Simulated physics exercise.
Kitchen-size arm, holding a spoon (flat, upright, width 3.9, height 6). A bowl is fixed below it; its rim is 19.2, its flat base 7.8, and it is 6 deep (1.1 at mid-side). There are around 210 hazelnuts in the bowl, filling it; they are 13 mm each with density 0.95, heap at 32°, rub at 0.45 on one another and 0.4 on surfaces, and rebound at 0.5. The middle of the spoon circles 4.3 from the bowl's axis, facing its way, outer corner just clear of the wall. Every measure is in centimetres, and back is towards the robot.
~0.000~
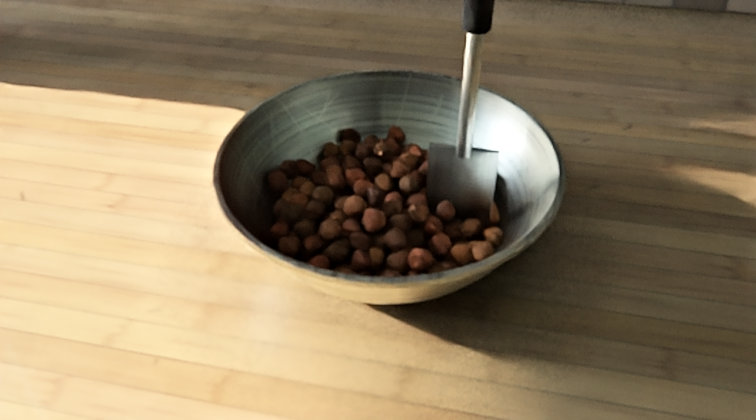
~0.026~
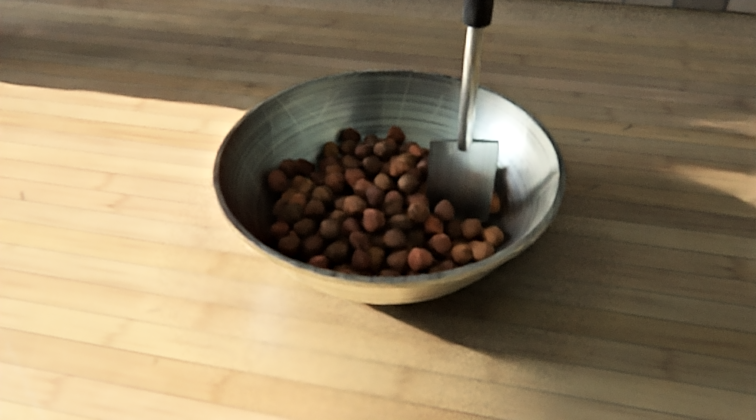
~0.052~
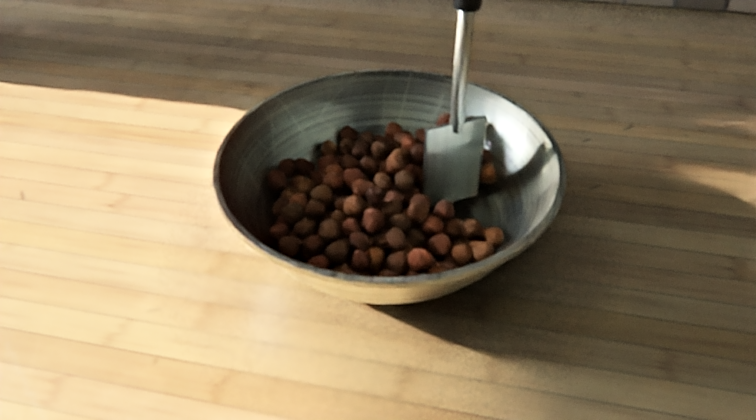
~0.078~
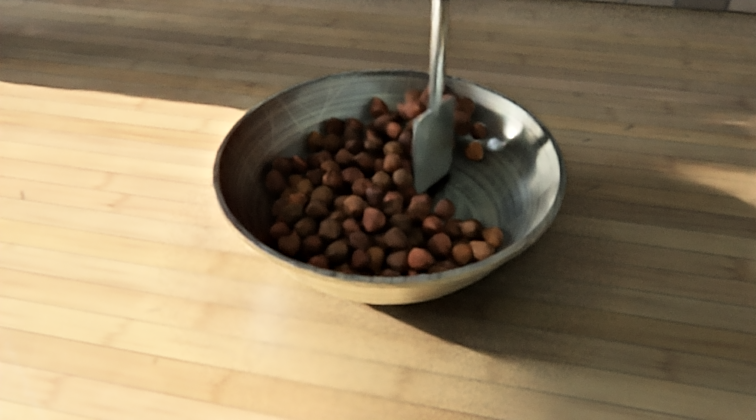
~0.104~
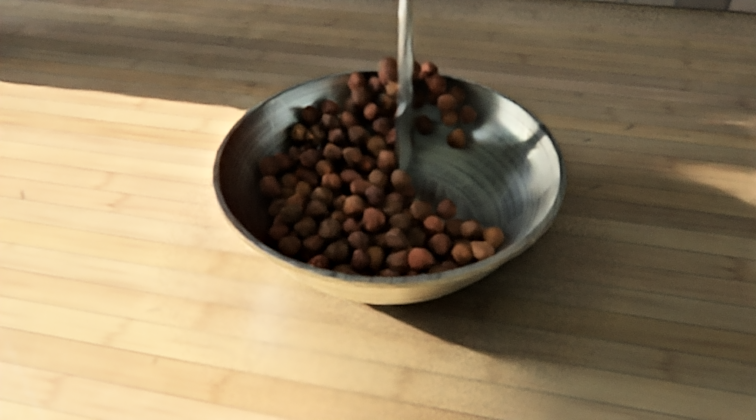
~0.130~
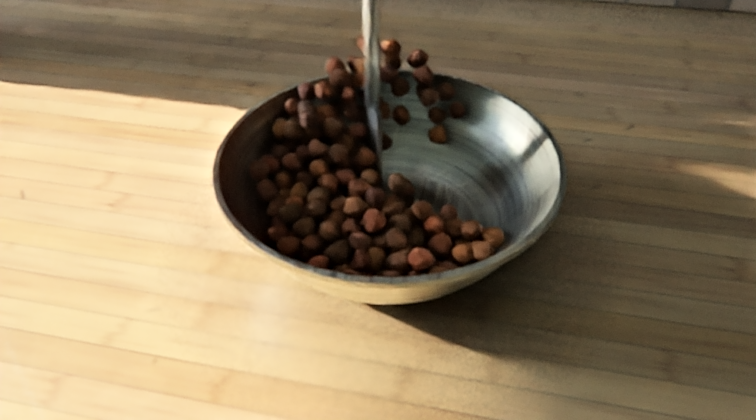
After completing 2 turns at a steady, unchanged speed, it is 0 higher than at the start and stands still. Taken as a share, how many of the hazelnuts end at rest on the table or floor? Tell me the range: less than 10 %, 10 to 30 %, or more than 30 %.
It falls in the range more than 30 %.
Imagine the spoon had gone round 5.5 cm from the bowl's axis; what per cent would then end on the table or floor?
In that case some 50 %.
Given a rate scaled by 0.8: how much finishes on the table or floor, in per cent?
Estimated share: Near 30 per cent.
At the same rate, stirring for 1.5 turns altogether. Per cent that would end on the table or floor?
Roughly 40 percent would end up there.
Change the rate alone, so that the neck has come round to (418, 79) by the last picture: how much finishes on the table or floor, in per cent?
I'd put it close to 20 per cent.
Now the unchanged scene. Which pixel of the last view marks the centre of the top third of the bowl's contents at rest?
The centre is near pixel (459, 173).
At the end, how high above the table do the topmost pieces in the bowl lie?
The peak stands near 5.0 centimetres up.
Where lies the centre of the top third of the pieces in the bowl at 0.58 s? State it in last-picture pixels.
Estimated centre: (278, 199).
After 0.35 s, 348° round, highest piece 13 above the table; 146 in the bowl, 26 on the table or floor, 38 in flight or on the tool.
After 0.58 s, 222° round, highest piece 8 above the table; 129 in the bowl, 76 on the table or floor, 5 in flight or on the tool.
After 0.89 s, 0° round, highest piece 5 above the table; 115 in the bowl, 95 on the table or floor.
After 1.59 s, 0° round, highest piece 5 above the table; 115 in the bowl, 95 on the table or floor.
In the end, 115 in the bowl, 95 on the table or floor. That is 45 % on the table or floor.
